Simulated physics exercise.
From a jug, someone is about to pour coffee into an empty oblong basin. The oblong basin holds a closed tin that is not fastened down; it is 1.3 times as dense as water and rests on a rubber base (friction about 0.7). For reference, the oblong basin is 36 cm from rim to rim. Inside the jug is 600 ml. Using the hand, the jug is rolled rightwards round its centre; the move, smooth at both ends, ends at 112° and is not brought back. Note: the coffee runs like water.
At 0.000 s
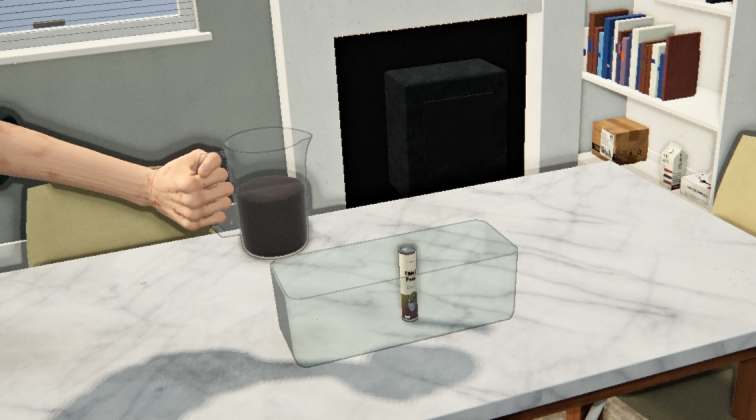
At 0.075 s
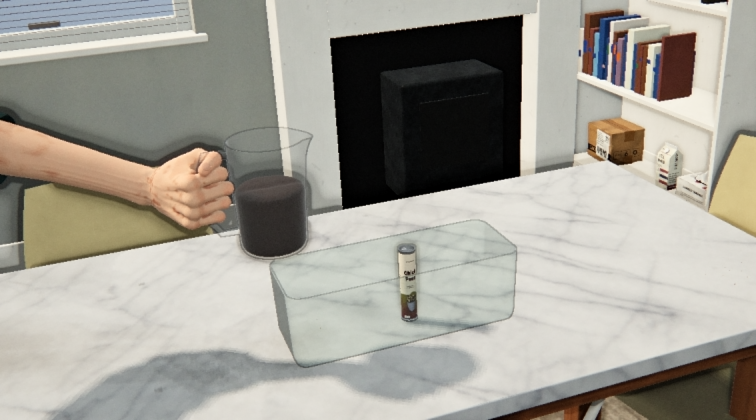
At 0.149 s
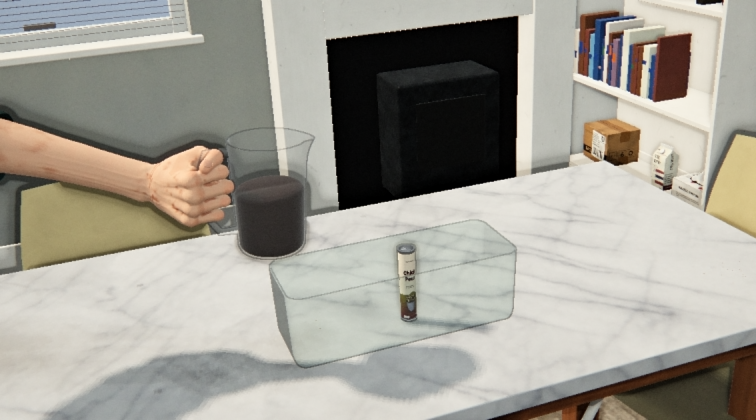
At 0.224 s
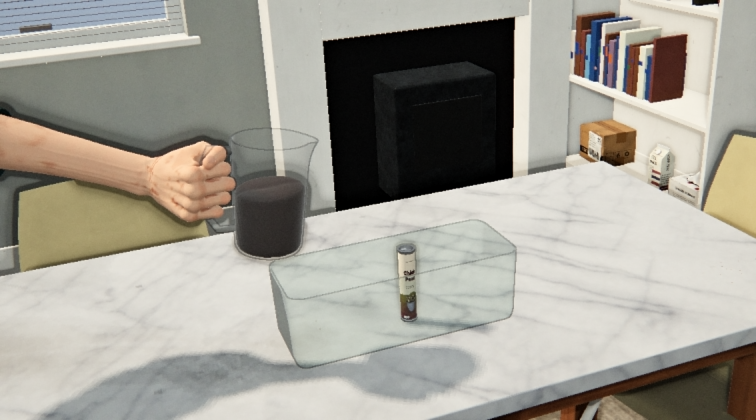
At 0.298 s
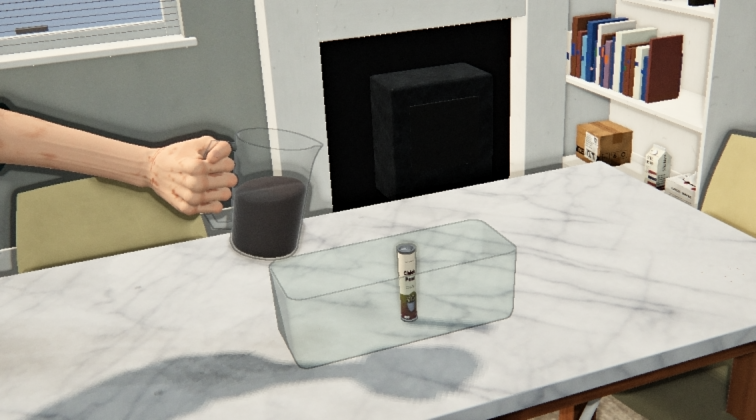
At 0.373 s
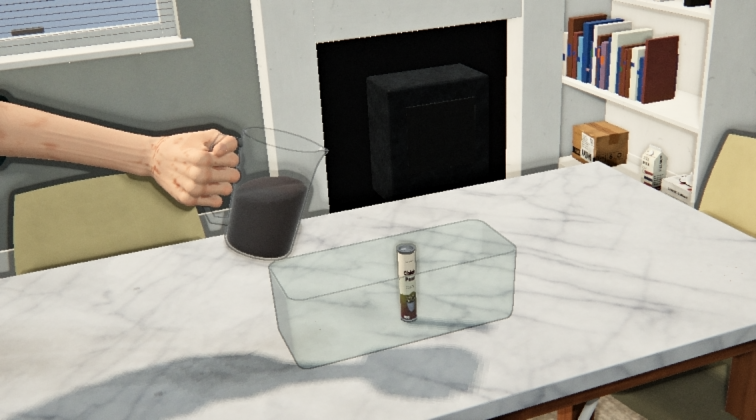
A glass jug of dark coffee, gripped by a bare hand reaching in from the left, stands out above a white marble table, seen from slightly above in a grey-walled room. A clear oblong basin holding a small upright tin sits right of it, before a black fireplace, bookshelves and yellowish chairs. The hand tilts the jug gradually rightwards while the camera shifts slightly, the basin and tin staying put.
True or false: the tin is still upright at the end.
True.
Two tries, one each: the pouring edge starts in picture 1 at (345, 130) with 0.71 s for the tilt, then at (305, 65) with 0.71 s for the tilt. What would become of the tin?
First it falls; then it goes over.
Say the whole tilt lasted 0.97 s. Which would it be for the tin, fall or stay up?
With that tilt, the tin stays on its base.
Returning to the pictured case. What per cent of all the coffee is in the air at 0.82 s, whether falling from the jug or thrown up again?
It comes to roughly 4 per cent.
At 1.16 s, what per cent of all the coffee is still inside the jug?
About 36 per cent.
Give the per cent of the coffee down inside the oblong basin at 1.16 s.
Around 44 per cent of the whole.
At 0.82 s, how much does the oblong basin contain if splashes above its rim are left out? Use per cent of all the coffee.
The basin holds roughly 0 in a hundred parts at that moment.
By 0.82 s the tilt is 73° and 96 per cent is still to pour; the tin stands where it began.
By 1.16 s the tilt is 105° and 36 per cent is still to pour; the tin stands where it began.
By 1.50 s the tilt is 112° and 1 per cent is still to pour; the tin stands where it began.
By 1.88 s the tilt is 112° and 0 per cent is still to pour; the tin stands where it began.
At rest the tin stands where it began.
